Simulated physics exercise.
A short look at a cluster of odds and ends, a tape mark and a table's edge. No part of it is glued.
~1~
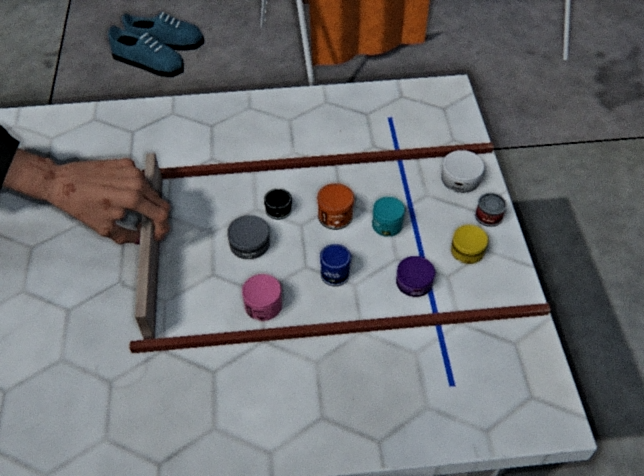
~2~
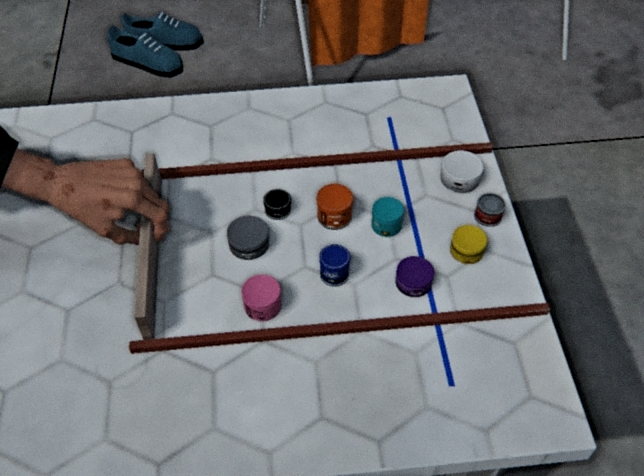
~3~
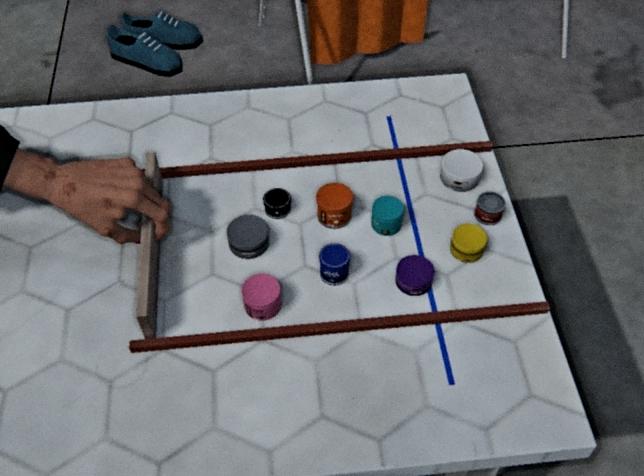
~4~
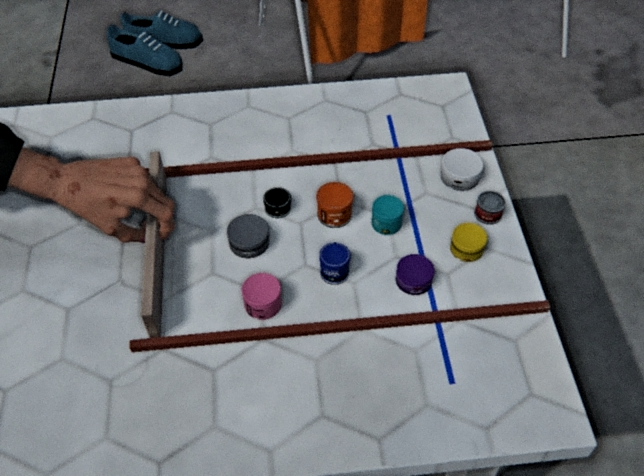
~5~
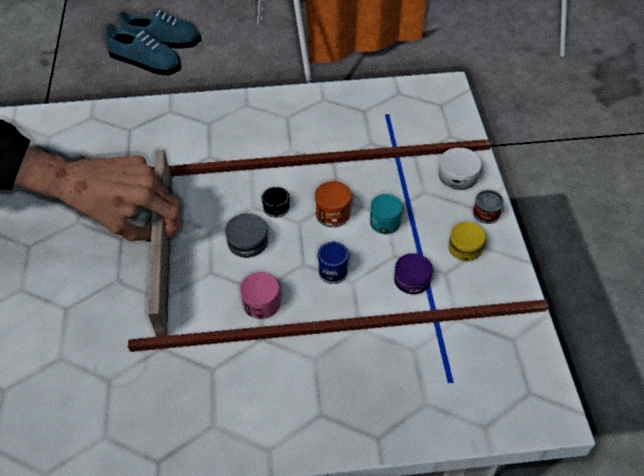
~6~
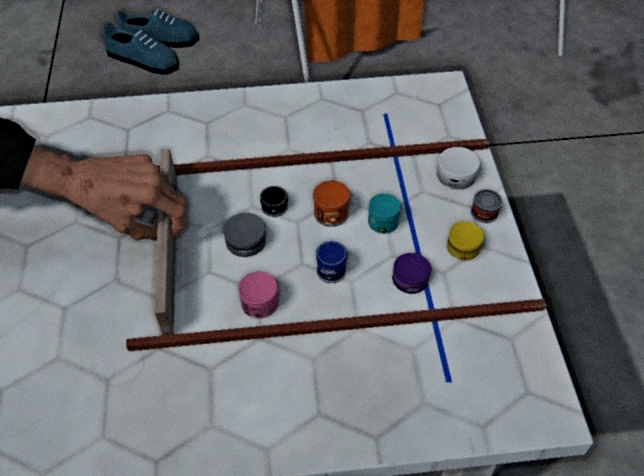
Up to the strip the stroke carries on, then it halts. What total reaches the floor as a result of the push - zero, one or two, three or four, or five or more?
Pieces going over the end will number nil.
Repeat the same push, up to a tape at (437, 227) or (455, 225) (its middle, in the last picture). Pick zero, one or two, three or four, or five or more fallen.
Taken in order, that's zero and then one to two down.
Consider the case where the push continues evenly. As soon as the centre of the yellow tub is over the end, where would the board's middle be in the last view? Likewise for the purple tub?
Yellow tub over the end: About (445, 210). Purple tub over the end: About (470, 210).
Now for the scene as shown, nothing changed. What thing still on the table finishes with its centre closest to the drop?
That's the red tin.
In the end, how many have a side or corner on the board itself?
Number: 4.
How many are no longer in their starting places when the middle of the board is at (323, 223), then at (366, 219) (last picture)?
6 and 7.
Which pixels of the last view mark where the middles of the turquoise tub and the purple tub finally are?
First (469, 215), then (469, 261).
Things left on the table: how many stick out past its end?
Number: 0.
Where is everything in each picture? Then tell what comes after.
The first frame shows red tin (491, 210); white tub (462, 172); yellow tub (469, 244); board (150, 241); tape (417, 232).
The second frame shows white tub (461, 172); pink tub (262, 298).
The third frame shows yellow tub (468, 243); purple tub (415, 275).
The fourth frame shows red tin (490, 208); grey tub (249, 236).
The fifth frame shows white tub (460, 169); board (161, 238).
The sixth frame shows red tin (486, 206); white tub (458, 168); yellow tub (465, 241); board (167, 237); tape (413, 229).
Early on, none off yet; red tin at rest near (486, 206); white tub at rest near (458, 168); yellow tub at rest near (465, 241).
Finally, the number that fall off is zero.
